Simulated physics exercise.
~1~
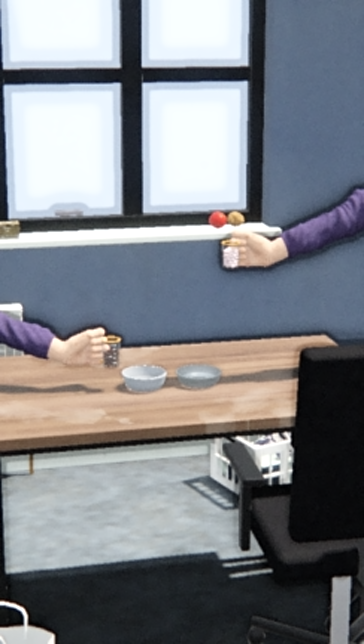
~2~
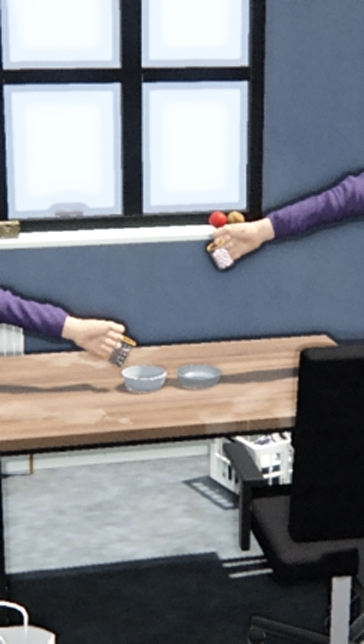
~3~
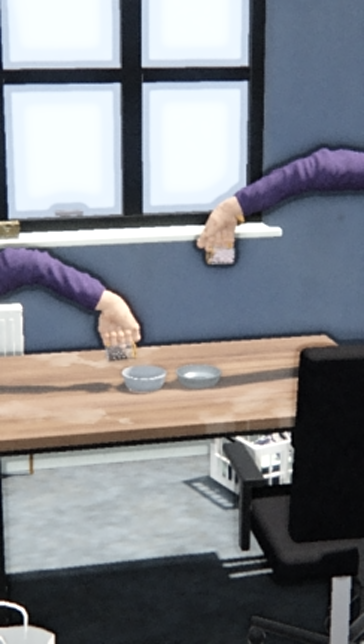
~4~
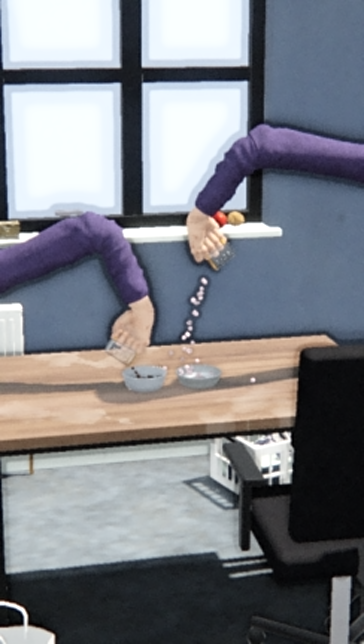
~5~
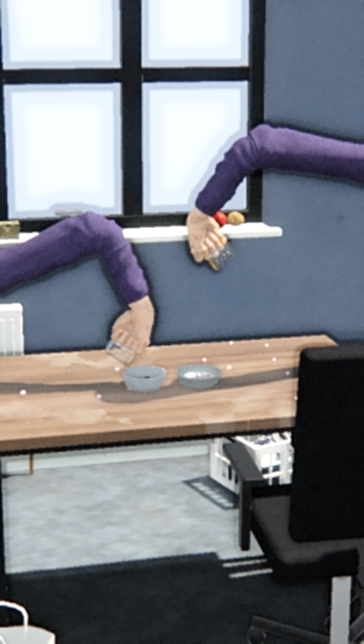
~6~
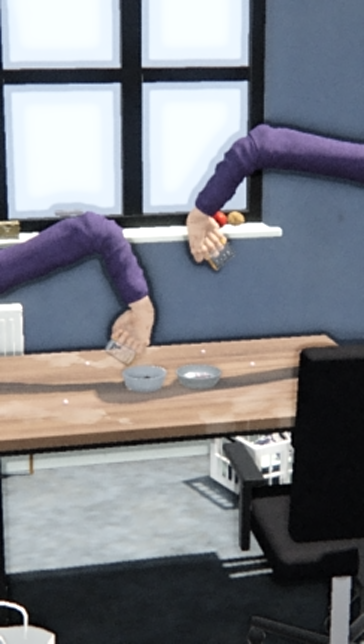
At a wooden desk, two purple-sleeved arms tipping clear cups over dishes, the higher right one scattering pieces across the tabletop.
